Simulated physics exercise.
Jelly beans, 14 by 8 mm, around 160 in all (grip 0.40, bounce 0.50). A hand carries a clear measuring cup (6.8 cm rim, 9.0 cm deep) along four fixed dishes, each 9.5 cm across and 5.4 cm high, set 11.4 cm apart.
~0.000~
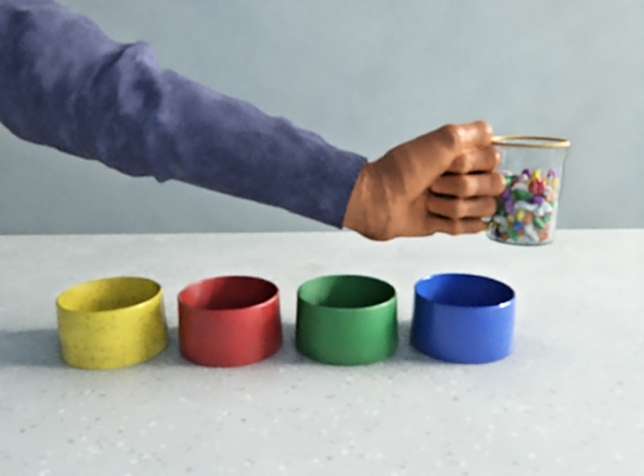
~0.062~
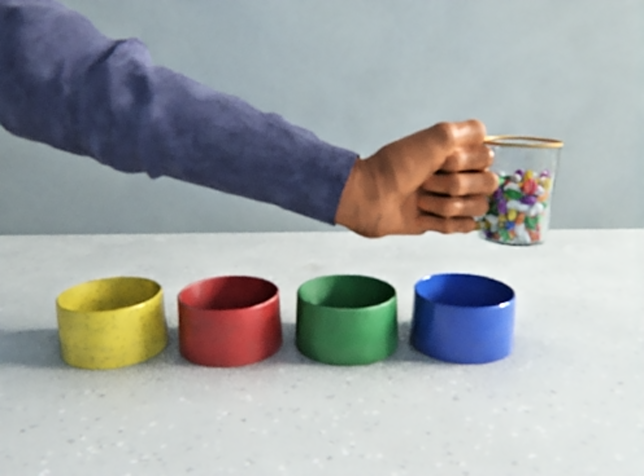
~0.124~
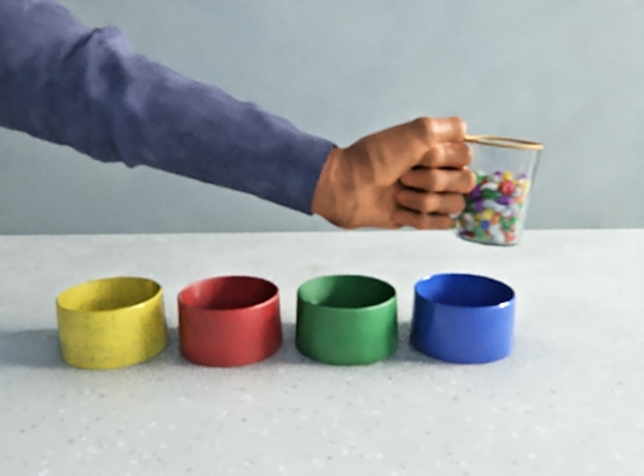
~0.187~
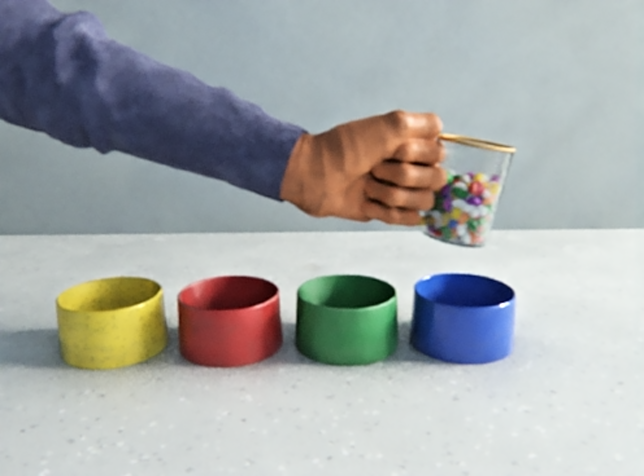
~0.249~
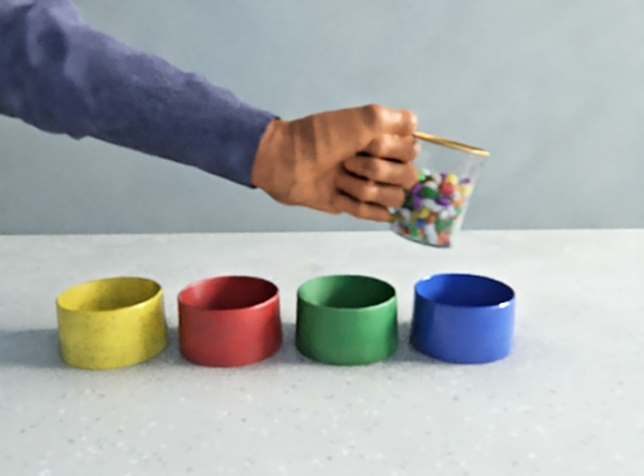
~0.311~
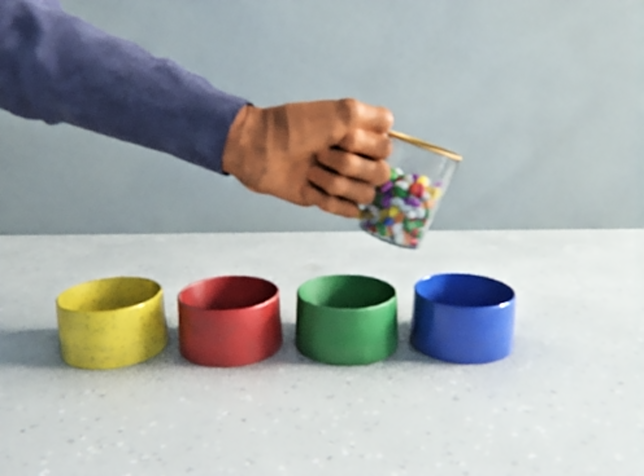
A hand carries a clear cup of colorful pieces left above four colored dishes, tilting it slightly.
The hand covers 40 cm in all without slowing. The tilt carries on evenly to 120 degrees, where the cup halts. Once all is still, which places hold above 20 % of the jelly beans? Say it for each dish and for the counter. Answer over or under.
Red under, blue under, green under, yellow over, counter over.
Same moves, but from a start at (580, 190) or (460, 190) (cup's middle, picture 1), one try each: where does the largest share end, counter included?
Most goes to: Red, then yellow.
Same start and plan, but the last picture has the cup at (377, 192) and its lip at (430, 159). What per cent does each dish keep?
Red 10; blue 0; green 0; yellow 40.
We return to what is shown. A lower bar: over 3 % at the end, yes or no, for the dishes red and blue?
Red yes, blue no.
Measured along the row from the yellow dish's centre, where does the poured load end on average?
About 5 cm to its right.
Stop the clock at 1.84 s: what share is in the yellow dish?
About 40 per cent by then.
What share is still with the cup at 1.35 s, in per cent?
Some 100 per cent of the load.
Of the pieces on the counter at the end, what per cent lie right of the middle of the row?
About 0 per cent.
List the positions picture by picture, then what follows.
In the first frame, cup at (523, 190), tilt 0 degrees, lip at (565, 141), moved 0.0 cm; middle of the pieces at (520, 208); blue dish at (464, 290); green dish at (347, 291); red dish at (229, 292); yellow dish at (111, 294).
In the second frame, cup at (516, 190), tilt 1 degrees, lip at (558, 142), moved 0.7 cm; middle of the pieces at (512, 209).
In the third frame, cup at (494, 191), tilt 5 degrees, lip at (538, 145), moved 2.8 cm; middle of the pieces at (489, 209).
In the fourth frame, cup at (464, 191), tilt 10 degrees, lip at (512, 149), moved 5.5 cm; middle of the pieces at (458, 208).
In the fifth frame, cup at (435, 191), tilt 14 degrees, lip at (485, 153), moved 8.2 cm; middle of the pieces at (428, 208).
In the sixth frame, cup at (407, 191), tilt 19 degrees, lip at (459, 157), moved 10.9 cm; middle of the pieces at (398, 208); blue dish at (464, 290); green dish at (347, 291); red dish at (229, 292); yellow dish at (111, 294). The cup turns about 75 degrees a second and travels 43 cm a second.
Then, at 0.93 s, tilt 66 degrees; cup holds 100 %.
Then, at 1.35 s, tilt 99 degrees; cup holds 100 %.
Then, at 1.84 s, tilt 120 degrees; cup holds 10 %, red 5 %, yellow 40 %.
At rest (3.1 s), red 10 %, blue 0 %, green 0 %, yellow 40 %, counter 55 %.
